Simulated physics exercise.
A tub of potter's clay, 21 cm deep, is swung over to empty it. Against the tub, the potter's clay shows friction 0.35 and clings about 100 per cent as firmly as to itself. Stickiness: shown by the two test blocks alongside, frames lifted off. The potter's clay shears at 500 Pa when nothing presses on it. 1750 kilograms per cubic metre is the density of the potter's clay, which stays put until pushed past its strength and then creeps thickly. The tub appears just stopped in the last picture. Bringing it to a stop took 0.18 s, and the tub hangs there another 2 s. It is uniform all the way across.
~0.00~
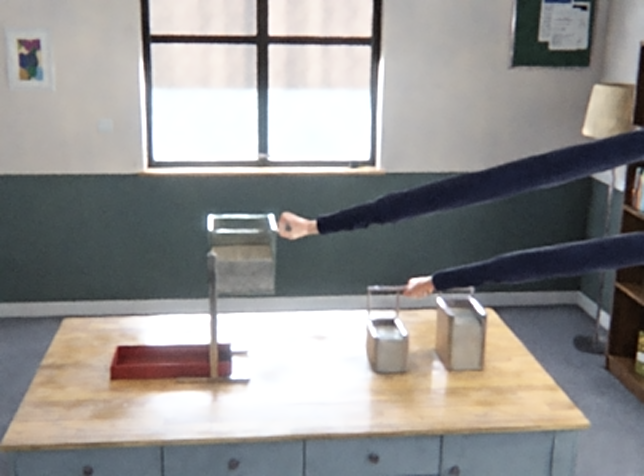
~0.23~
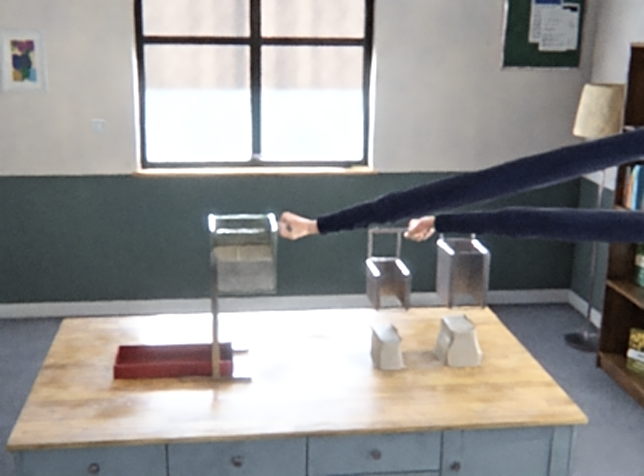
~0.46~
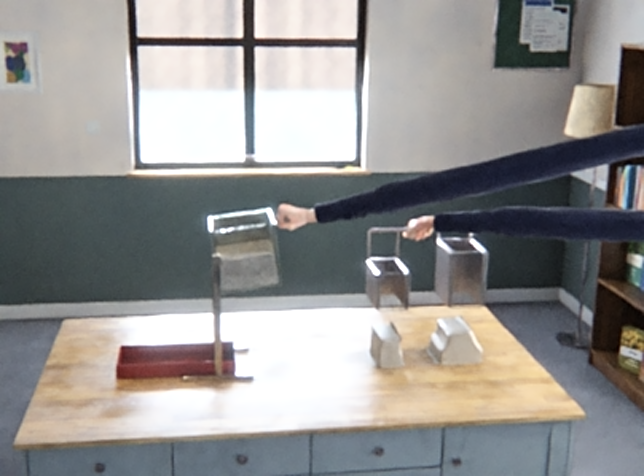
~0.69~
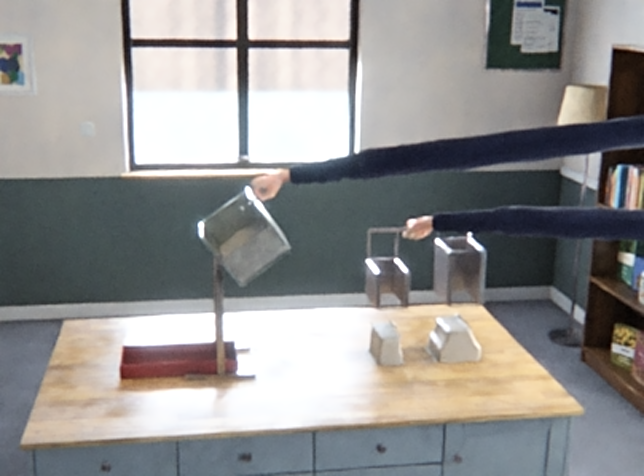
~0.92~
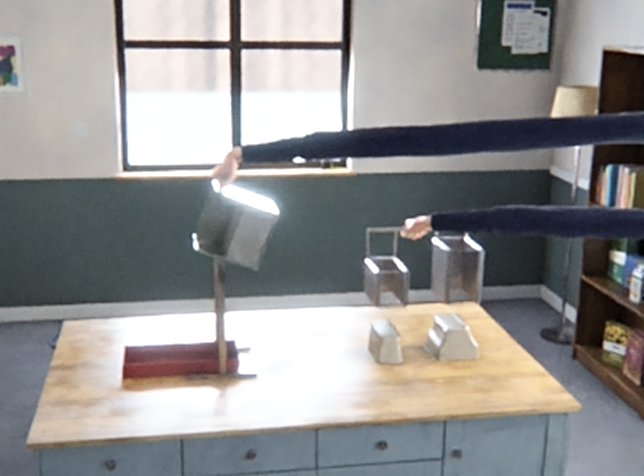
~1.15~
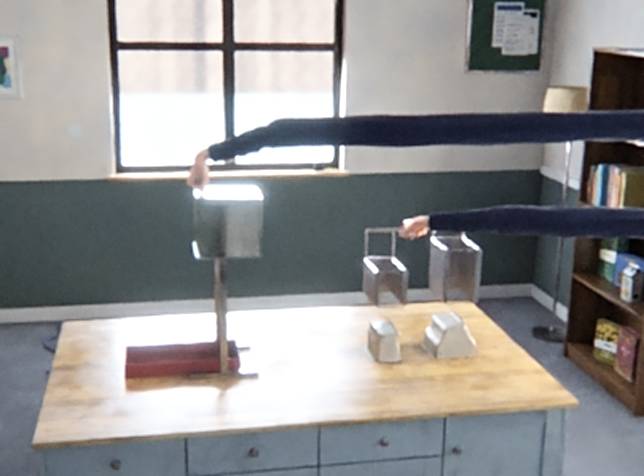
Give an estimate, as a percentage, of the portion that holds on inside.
The portion holding on inside is about 100 %.
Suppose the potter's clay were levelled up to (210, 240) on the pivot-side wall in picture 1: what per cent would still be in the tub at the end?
About 80 %.
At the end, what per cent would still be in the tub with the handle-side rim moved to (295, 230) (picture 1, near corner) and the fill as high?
That would leave about 75 % in the tub.
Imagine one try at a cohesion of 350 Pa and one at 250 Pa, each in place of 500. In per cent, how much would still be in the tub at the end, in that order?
Going in order, it's 100 % and then 80 %.
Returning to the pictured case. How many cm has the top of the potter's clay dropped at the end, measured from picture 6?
Roughly 0 cm.
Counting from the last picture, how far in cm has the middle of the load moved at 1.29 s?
I'd estimate roughly 2 centimetres.
After 1.29 s, the tub is at 88 degrees and holds 100 %.
After 1.46 s, the tub is at 88 degrees and holds 100 %.
After 1.63 s, the tub is at 88 degrees and holds 100 %.
After 1.80 s, the tub is at 88 degrees and holds 100 %.
After 3.15 s, the tub is at 88 degrees and holds 100 %.
